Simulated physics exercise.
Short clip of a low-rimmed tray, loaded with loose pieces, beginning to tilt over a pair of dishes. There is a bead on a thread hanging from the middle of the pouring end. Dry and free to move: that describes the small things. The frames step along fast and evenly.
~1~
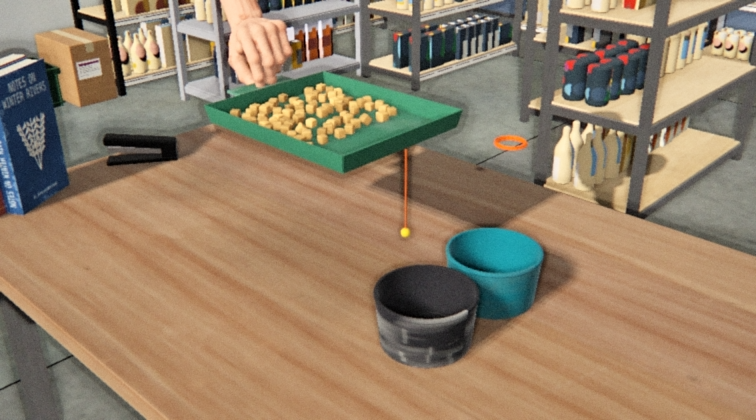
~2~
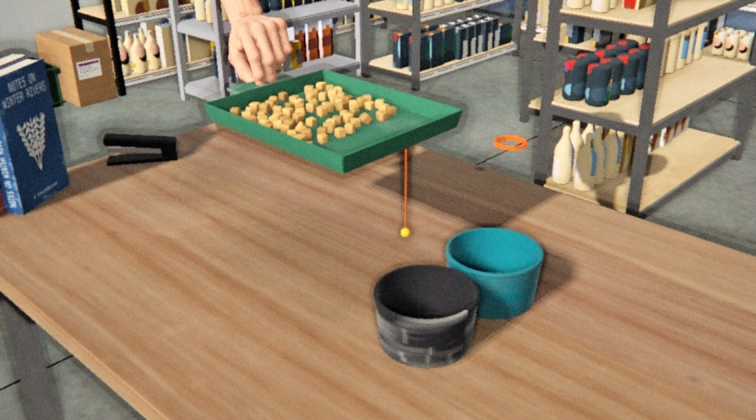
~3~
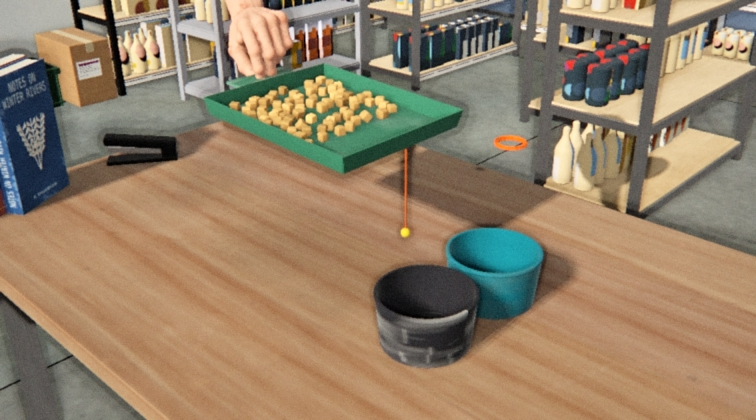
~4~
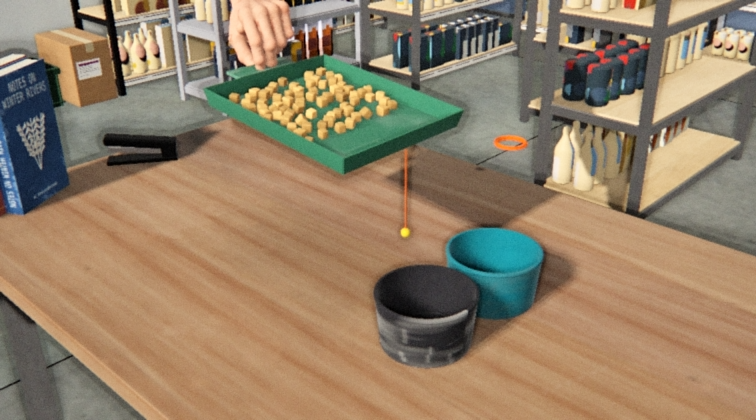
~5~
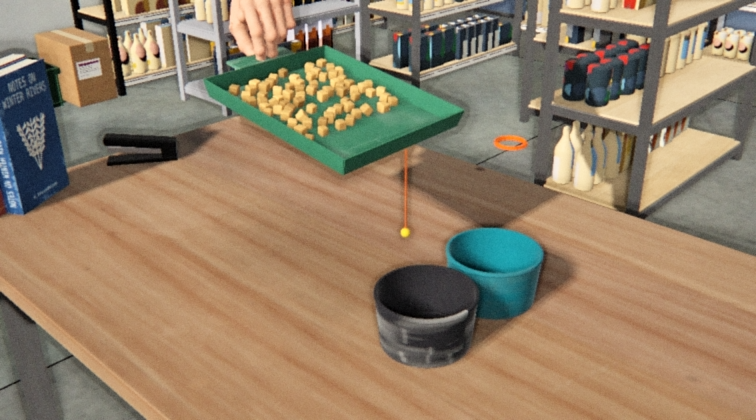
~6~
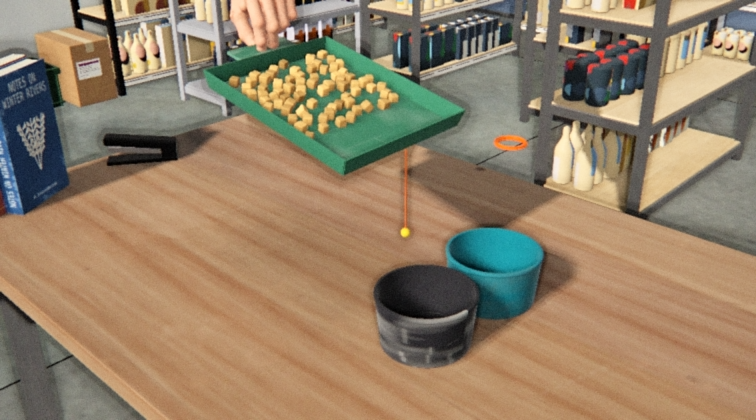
Green tray of small wooden cubes tilting slightly as a hand raises its far end above a table with two bowls.
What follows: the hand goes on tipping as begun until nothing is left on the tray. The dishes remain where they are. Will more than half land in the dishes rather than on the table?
Yes.
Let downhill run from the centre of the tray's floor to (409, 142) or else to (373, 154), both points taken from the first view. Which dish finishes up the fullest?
Case one goes to the right-side dish, case two to the left-side dish.
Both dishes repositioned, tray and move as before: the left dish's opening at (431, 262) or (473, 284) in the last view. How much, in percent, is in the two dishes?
Around 60 and around 40 per cent, in that order.
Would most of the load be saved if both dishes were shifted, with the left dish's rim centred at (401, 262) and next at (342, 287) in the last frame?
So that's a lesser portion the first time round, a lesser portion the second.
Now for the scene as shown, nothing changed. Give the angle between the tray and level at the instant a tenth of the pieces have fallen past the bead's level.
Roughly 110 degrees.
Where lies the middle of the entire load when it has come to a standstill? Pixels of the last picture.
Close to (445, 325), more or less.
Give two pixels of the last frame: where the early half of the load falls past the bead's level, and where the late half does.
Roughly (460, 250) first, then roughly (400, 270).
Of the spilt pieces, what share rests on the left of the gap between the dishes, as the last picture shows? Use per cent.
I'd guess close to 70 %.
Soon after the last picture, tray tipped steeply; all on the tray.
A little later, tray tipped right over; all on the tray.
Later still, tray tipped past a quarter turn; about half in the left dish; about a third in the right dish; about a quarter outside both.
At rest, tray tipped past a quarter turn; about half in the left dish; about a third in the right dish; about a quarter outside both.
